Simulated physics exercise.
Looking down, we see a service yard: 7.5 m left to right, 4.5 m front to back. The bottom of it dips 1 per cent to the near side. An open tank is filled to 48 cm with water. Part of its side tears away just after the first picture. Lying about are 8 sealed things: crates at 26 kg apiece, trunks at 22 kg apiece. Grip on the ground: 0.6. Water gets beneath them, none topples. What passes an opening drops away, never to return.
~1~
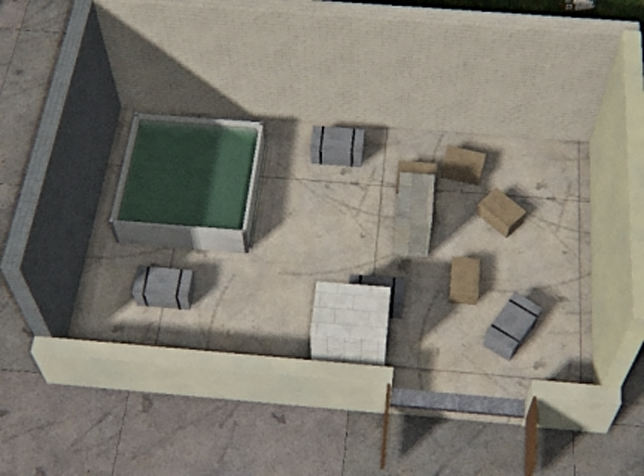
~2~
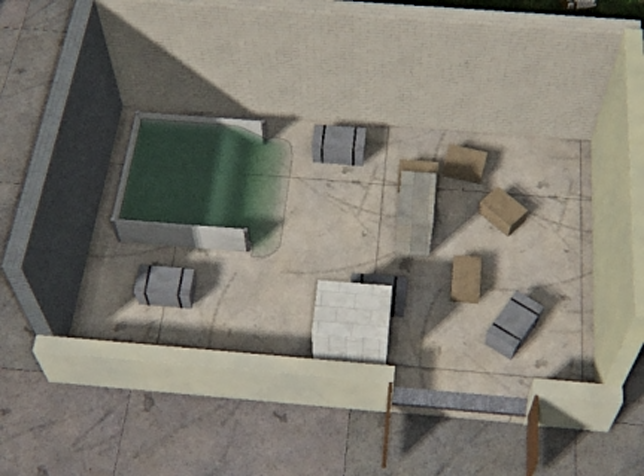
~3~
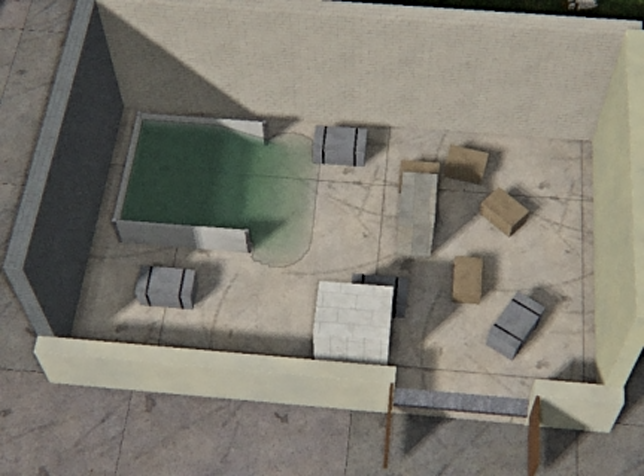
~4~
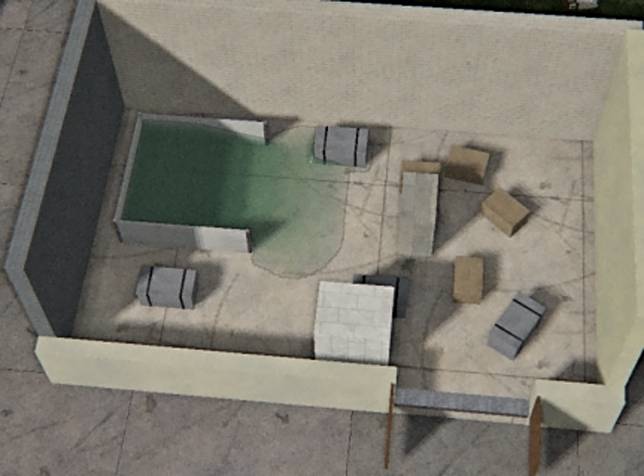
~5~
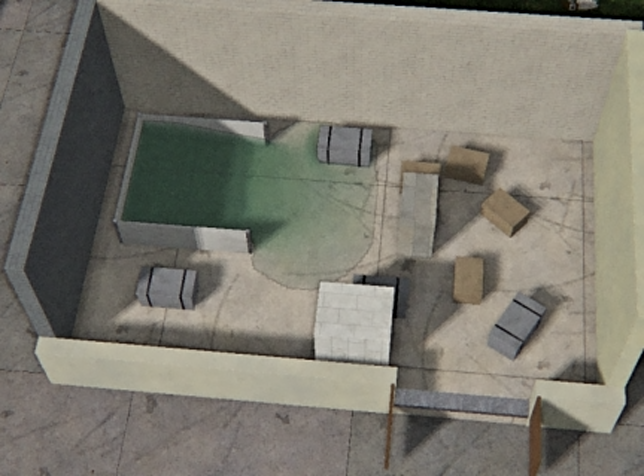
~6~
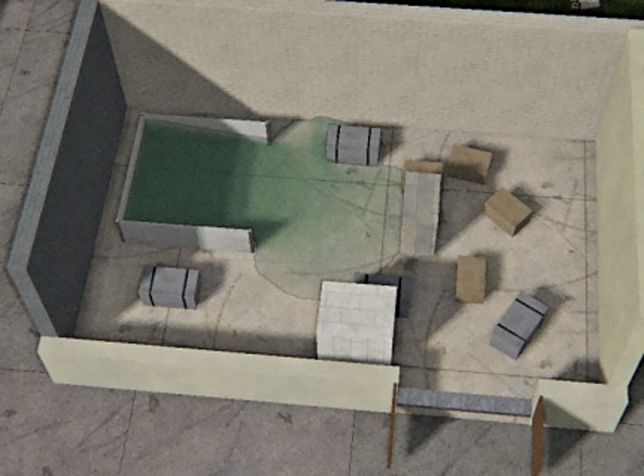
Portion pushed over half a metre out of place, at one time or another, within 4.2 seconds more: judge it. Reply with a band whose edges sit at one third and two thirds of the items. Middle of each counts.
Band: One third to two thirds.
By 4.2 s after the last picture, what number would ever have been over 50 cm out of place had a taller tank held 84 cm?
Then 7 of them.
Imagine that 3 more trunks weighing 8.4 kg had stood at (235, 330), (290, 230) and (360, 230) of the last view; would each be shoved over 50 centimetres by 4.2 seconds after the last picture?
Order as given: Stays inside it, goes farther, goes farther.
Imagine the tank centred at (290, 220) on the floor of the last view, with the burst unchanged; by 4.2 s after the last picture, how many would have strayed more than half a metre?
Then the count would be 5.
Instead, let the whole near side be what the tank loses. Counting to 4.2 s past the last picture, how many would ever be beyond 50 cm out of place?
The answer would then be 1.
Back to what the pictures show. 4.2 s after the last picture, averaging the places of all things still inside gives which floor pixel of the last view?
Around (487, 279).
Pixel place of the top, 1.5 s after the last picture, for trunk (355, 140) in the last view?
Close to pixel (450, 127).
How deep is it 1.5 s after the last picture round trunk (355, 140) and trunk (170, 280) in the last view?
Close to 13 and 0 centimetres.
Then, 0.4 s after the last picture 0 of 8 are over 50 cm from their spots; 0 afloat.
Then, 1.5 s after the last picture 1 of 8 are over 50 cm from their spots; 1 afloat.
Then, 2.8 s after the last picture 4 of 8 are over 50 cm from their spots; 3 afloat.
Then, 4.2 s after the last picture 5 of 8 are over 50 cm from their spots, and 5 have been at some point; 2 afloat.
